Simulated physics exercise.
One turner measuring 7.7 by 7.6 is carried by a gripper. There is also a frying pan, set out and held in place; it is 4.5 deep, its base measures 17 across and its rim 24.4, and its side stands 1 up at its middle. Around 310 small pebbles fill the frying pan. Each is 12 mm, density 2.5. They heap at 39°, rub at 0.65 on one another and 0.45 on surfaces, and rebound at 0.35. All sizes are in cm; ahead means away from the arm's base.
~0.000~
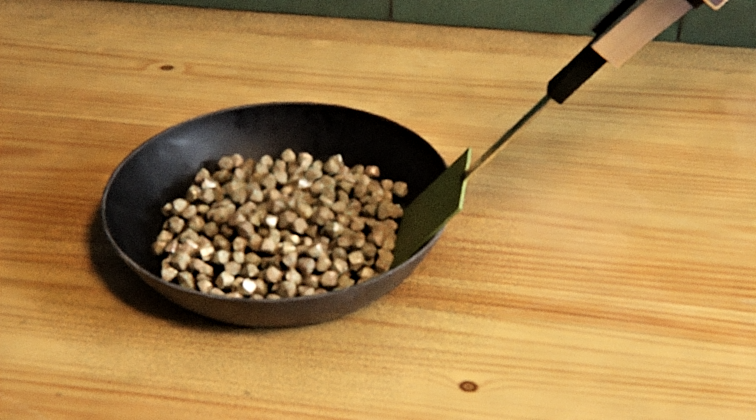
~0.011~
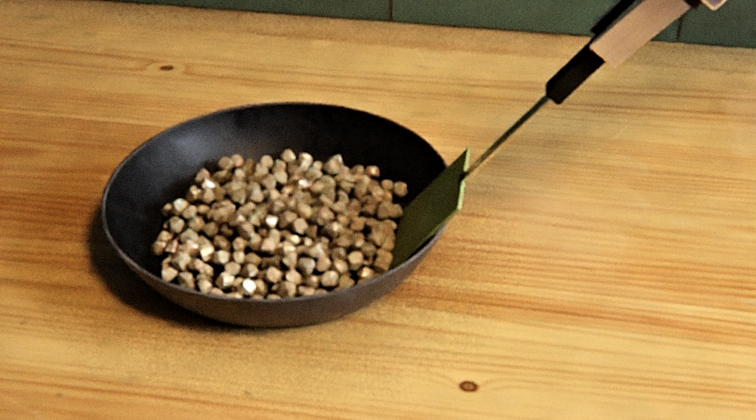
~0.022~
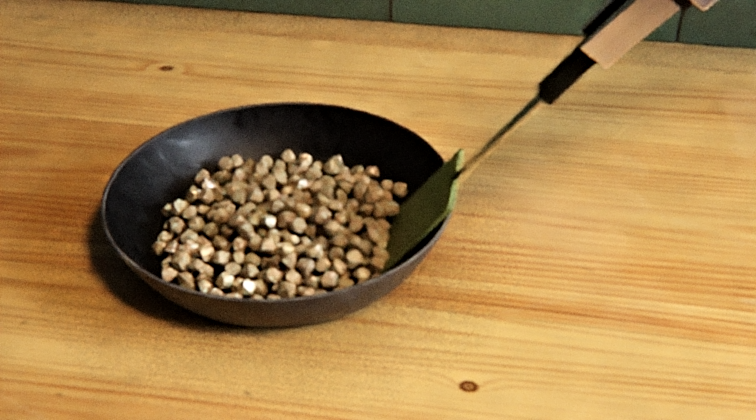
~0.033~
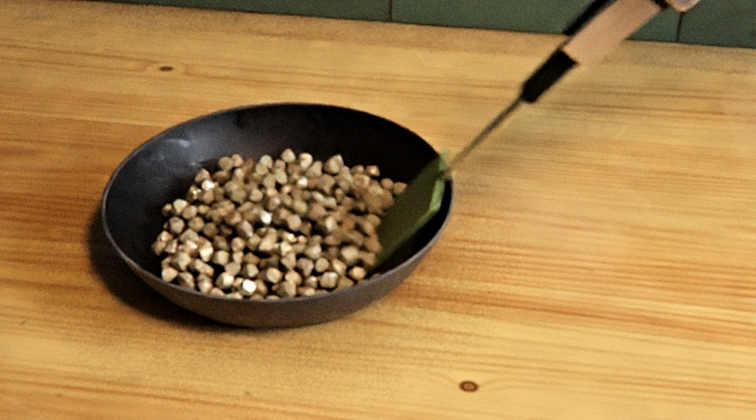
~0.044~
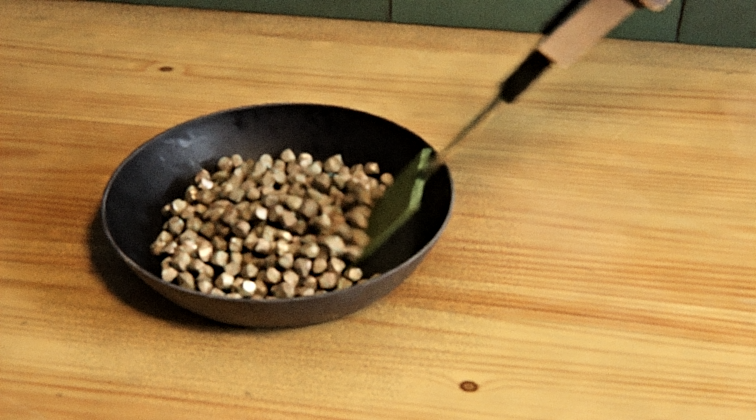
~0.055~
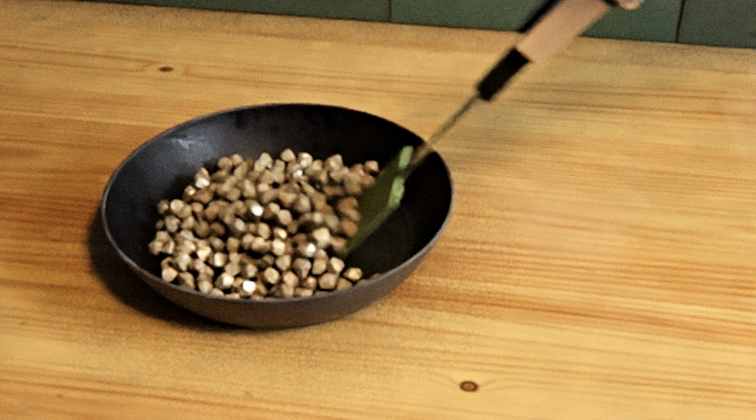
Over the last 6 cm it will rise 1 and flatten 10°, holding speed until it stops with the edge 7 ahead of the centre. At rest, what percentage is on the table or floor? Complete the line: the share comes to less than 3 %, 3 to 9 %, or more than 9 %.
The share comes to more than 9 %.
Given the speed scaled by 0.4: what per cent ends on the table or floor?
5 %.
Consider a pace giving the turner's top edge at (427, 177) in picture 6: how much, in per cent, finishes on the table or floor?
5 %.
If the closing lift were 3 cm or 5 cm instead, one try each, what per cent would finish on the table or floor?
You'd get some 20 per cent with the first setting and some 20 per cent with the second.
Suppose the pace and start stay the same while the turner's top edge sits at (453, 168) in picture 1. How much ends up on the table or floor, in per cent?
15 percent or thereabouts.
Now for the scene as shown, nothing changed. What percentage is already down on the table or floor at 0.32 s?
It works out to about 10 in a hundred.
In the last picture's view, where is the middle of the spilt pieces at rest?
At about (37, 208) in the last picture.
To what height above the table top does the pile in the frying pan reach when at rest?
Roughly 5.5 centimetres.
By 0.08 s, sloping 53°, highest piece 6 above the table; 312 in the frying pan.
By 0.11 s, sloping 50°, highest piece 7 above the table; 312 in the frying pan.
By 0.32 s, sloping 43°, highest piece 12 above the table; 264 in the frying pan, 26 on the table or floor, 22 on the blade or in flight.
By 1.37 s, sloping 43°, highest piece 5 above the table; 264 in the frying pan, 48 on the table or floor.
Final count, 264 in the frying pan, 48 on the table or floor. That is 15 % on the table or floor.
